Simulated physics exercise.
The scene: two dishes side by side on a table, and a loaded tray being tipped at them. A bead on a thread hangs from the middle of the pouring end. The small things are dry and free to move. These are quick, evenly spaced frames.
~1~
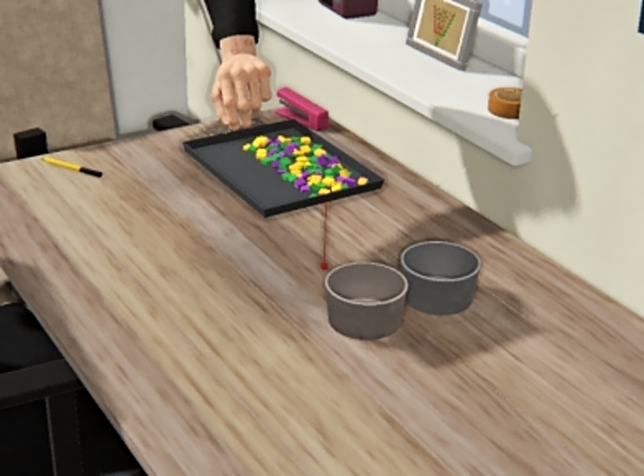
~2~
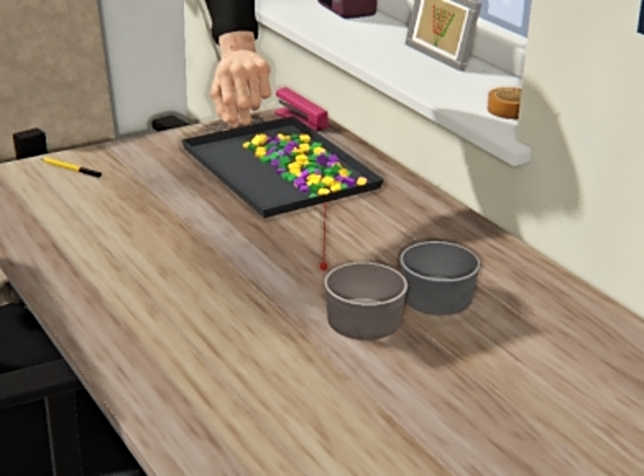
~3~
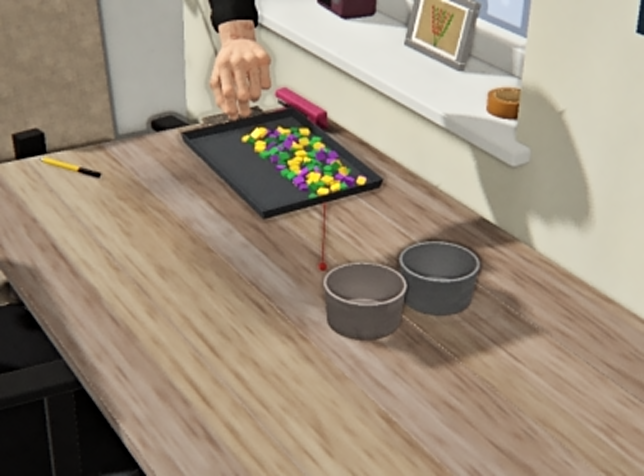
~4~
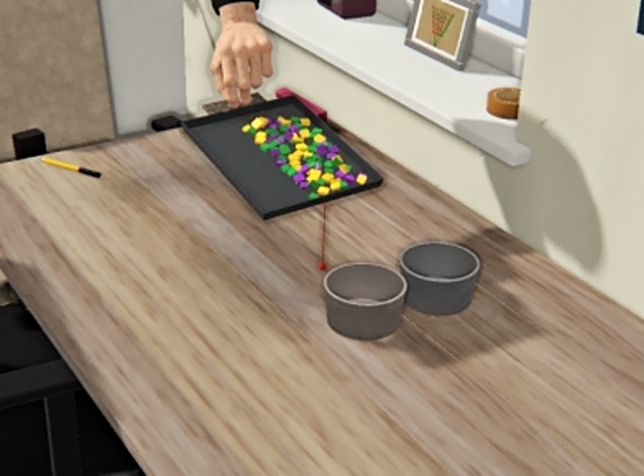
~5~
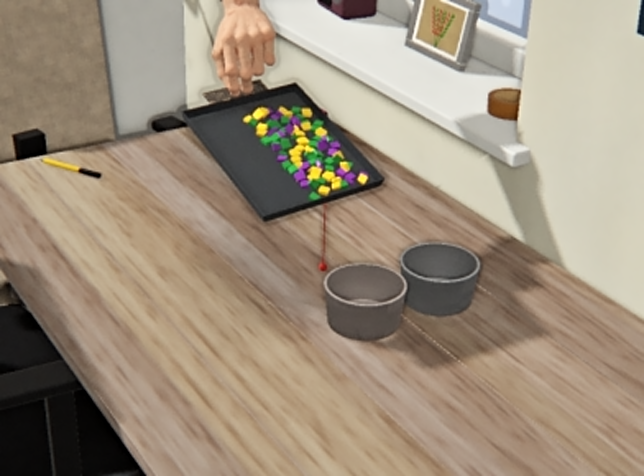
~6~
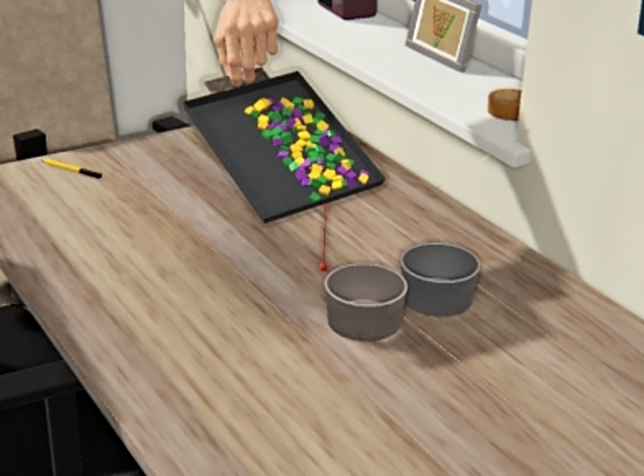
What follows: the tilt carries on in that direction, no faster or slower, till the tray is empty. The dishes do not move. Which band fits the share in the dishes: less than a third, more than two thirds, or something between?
Together they catch under a third.
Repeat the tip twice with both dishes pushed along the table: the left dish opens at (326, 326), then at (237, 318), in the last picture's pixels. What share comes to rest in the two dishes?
About 10 and 70 per cent.
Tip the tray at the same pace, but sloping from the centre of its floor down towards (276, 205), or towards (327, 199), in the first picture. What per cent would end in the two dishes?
Near 0 % and 70 %.
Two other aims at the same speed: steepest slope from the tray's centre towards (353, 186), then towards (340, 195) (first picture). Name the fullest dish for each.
First left, then the left-hand dish.
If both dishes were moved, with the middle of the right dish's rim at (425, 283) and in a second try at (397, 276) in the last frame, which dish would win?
The first try: Left. The second: The left dish.
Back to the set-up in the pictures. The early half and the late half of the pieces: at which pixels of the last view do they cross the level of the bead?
Around (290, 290) and then (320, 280).
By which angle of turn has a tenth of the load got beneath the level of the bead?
At about 75°.
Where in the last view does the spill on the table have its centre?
Near (288, 347).
Just after the last frame, tray tipped steeply; almost all on the tray; just a few in the air.
A moment on, tray tipped right over; roughly two thirds on the tray; about a tenth in the left dish; roughly a quarter outside both; about a tenth in the air.
Further on, tray tipped past a quarter turn; roughly a quarter in the left dish; the larger part outside both.
When it is over, tray tipped past a quarter turn; roughly a quarter in the left dish; not one in the right dish; the larger part outside both.
